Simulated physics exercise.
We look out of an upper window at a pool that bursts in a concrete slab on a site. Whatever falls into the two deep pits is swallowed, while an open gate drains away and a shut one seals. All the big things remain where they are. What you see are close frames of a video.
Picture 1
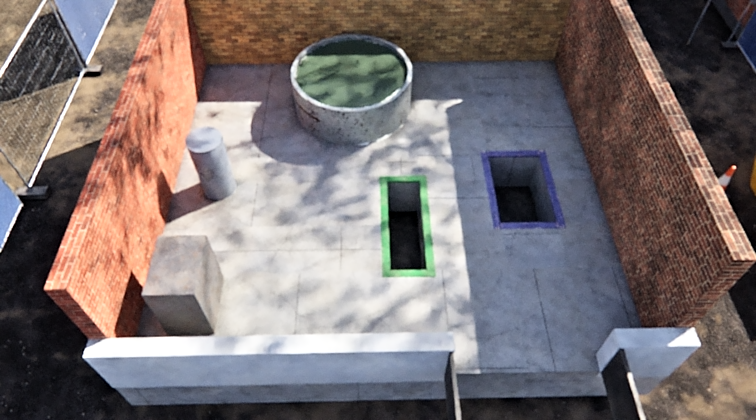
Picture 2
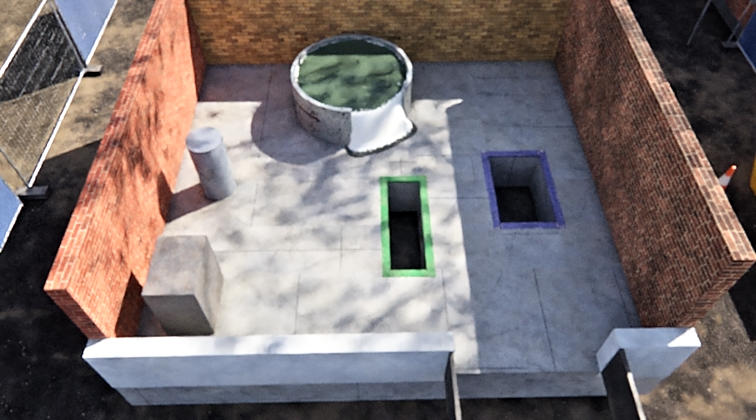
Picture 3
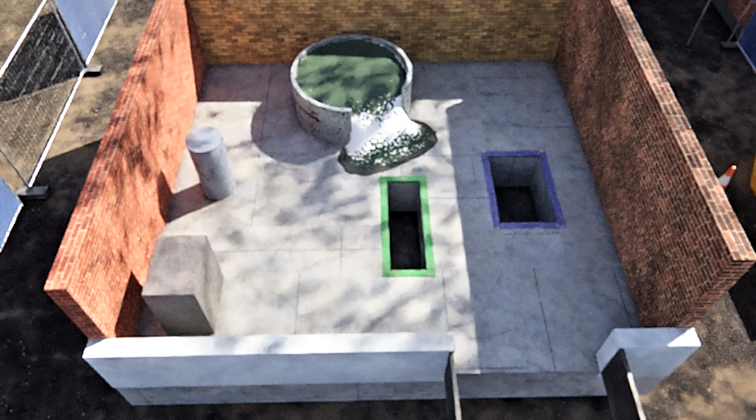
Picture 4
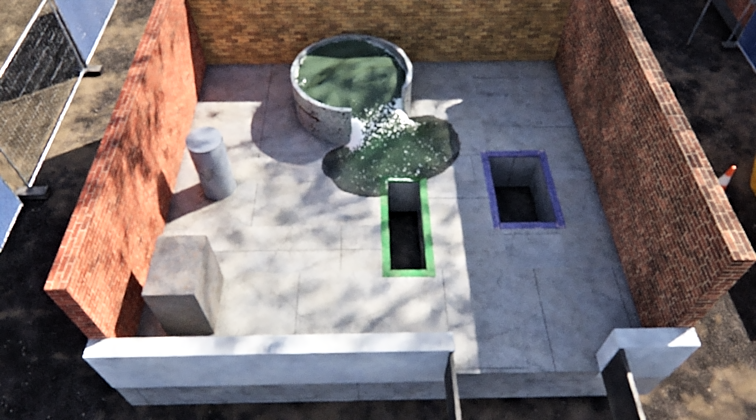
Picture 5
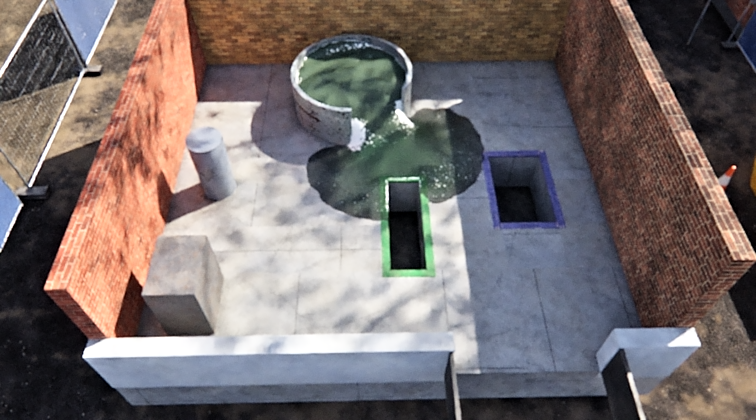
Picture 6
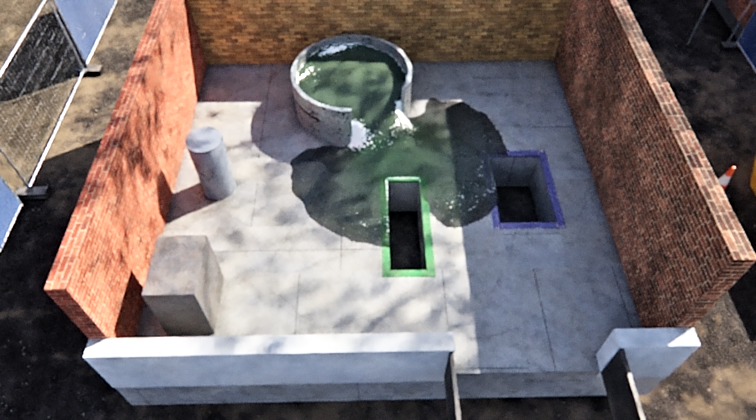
Green water burst through the front of a round concrete tank, poured onto the grey slab between brick walls, and spread outward in a dark pool around the green-edged pit, reaching the blue-edged one.
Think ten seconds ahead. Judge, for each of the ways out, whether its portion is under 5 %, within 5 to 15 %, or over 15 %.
In order: As it plays out the gate sits in the middle - five to fifteen per cent; as it plays out the green pit goes past fifteen per cent; as it plays out the blue pit goes past fifteen per cent.
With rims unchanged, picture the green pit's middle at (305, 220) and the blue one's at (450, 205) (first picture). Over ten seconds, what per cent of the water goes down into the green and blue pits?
Green: 6 %; blue: 45 %.
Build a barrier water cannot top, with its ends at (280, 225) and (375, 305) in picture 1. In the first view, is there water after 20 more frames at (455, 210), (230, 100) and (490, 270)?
One after the other: Covered, not flooded, awash.
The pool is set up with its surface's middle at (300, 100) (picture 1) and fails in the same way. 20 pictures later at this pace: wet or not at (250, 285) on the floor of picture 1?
There: Under water.
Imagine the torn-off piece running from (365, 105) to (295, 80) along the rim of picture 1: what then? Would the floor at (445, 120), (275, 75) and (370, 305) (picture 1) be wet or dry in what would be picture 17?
Taking them in order, I'd say not reached, not reached and swamped.
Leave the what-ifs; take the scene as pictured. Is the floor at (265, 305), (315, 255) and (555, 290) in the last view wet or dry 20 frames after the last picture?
In that order, the three spots are soaked, soaked and soaked.
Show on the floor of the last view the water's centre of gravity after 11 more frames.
I'd place it roughly at (376, 142).
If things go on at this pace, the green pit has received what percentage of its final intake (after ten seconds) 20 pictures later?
Result: 70 % of the ten-second total.
A moment on, water covers 30 % of the floor; the gate 0 %, the green pit 9 %, the blue pit 4 %.
Next, water covers 40 % of the floor; the gate 0 %, the green pit 15 %, the blue pit 11 %.
Then, water covers 45 % of the floor; the gate 3 %, the green pit 21 %, the blue pit 17 %.
Later, water covers 55 % of the floor; the gate 6 %, the green pit 27 %, the blue pit 23 %.
In the end, water covers 60 % of the floor; the gate 8 %, the green pit 31 %, the blue pit 29 %.
